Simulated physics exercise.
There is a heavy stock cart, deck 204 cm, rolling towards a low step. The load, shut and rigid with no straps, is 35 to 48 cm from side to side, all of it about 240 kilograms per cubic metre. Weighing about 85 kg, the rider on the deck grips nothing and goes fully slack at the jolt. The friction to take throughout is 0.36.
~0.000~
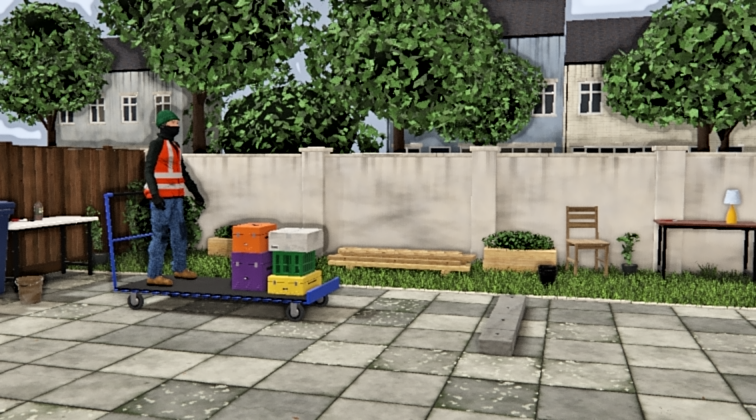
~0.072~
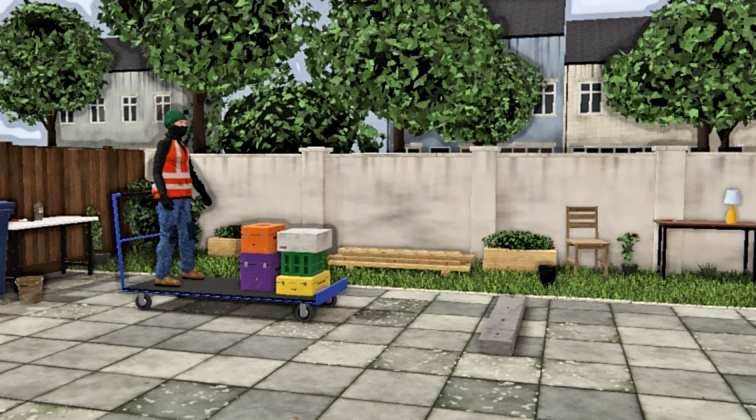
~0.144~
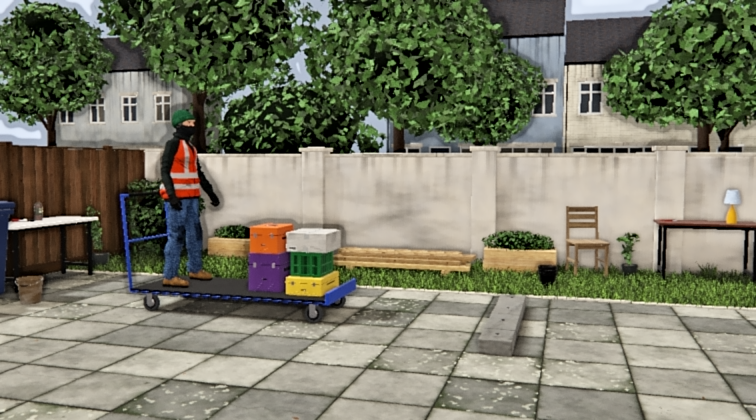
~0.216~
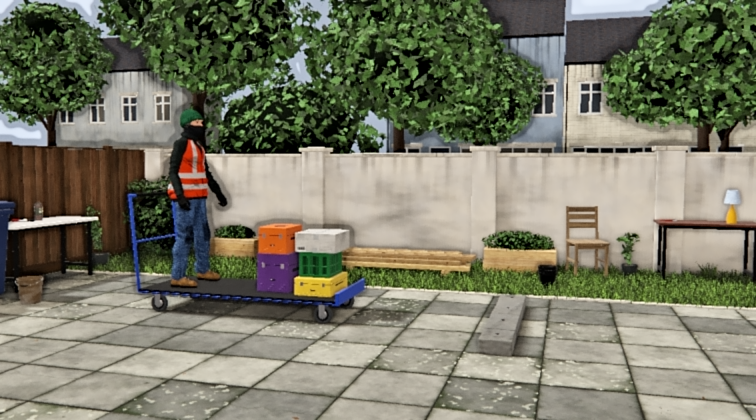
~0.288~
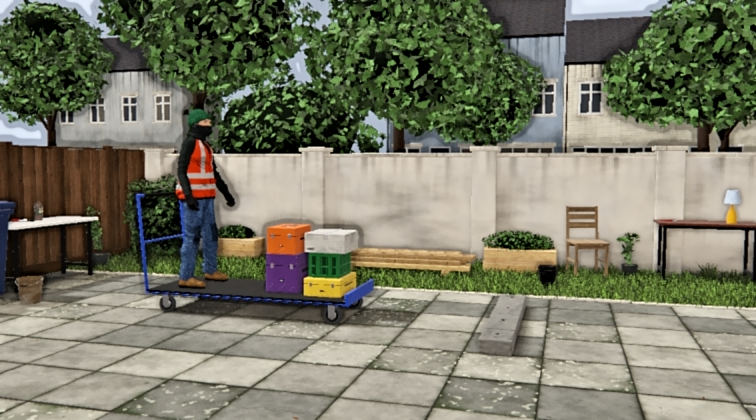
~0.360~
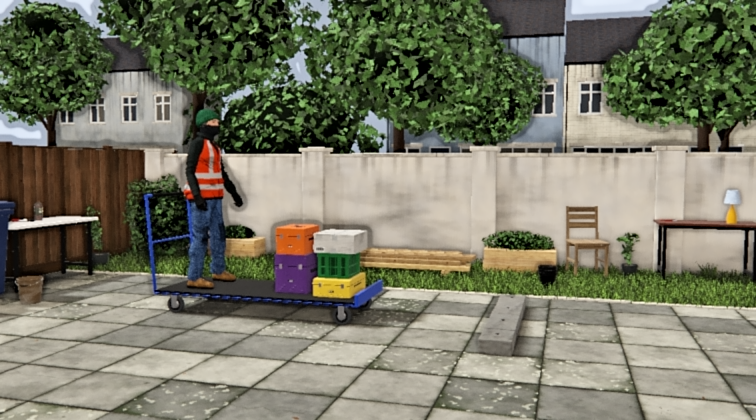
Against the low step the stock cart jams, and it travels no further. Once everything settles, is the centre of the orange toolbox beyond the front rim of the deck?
No, it stays on the deck.
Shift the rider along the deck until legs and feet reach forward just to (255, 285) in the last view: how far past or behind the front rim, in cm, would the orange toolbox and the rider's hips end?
Orange 40 behind, hips 120 behind.
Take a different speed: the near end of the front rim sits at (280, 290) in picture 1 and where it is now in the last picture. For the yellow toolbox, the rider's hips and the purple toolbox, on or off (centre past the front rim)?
Then yellow on, hips on, purple on.
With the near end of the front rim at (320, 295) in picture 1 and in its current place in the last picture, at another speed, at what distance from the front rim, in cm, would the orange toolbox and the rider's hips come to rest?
Orange: 60 cm behind; hips: 140 cm behind.
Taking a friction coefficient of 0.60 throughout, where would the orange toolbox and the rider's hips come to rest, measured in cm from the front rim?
In that case, behind the front rim: Orange at 60 cm, hips at 140 cm.
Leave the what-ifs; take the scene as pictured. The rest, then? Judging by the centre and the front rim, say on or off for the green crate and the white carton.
End result - green: Goes over; white: Goes over.
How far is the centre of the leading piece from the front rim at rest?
About 70 cm past the rim.
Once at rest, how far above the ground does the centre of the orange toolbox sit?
Its centre sits around 70 cm up.
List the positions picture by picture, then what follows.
The first picture shows orange toolbox (255, 238), hips (166, 190), rim corner (308, 300); 0 cm covered, 167 to go.
The second picture shows orange toolbox (264, 238), hips (174, 191), rim corner (317, 300); 9 cm covered, 158 to go.
The third picture shows orange toolbox (272, 238), hips (181, 191), rim corner (327, 301); 18 cm covered, 148 to go.
The fourth picture shows orange toolbox (281, 239), hips (189, 191), rim corner (337, 302); 27 cm covered, 139 to go.
The fifth picture shows orange toolbox (290, 239), hips (197, 191), rim corner (346, 302); 37 cm covered, 130 to go.
The sixth picture shows orange toolbox (298, 239), hips (205, 191), rim corner (356, 303); 46 cm covered, 121 to go. Speed about 1.3 m/s.
The wheels strike at 1.31 s.
After 1.56 s the orange toolbox is 50 cm behind the rim, tilted 0°, near (446, 245) in the last picture's view.
After 1.86 s the orange toolbox is 47 cm behind the rim, tilted 0°, near (450, 245) in the last picture's view.
After 2.31 s the orange toolbox is 43 cm behind the rim, tilted 0°, near (454, 245) in the last picture's view.
Final state at 3.8 s, past the rim, green crate and white carton; behind it, yellow toolbox, orange toolbox, purple toolbox and the rider's hips.
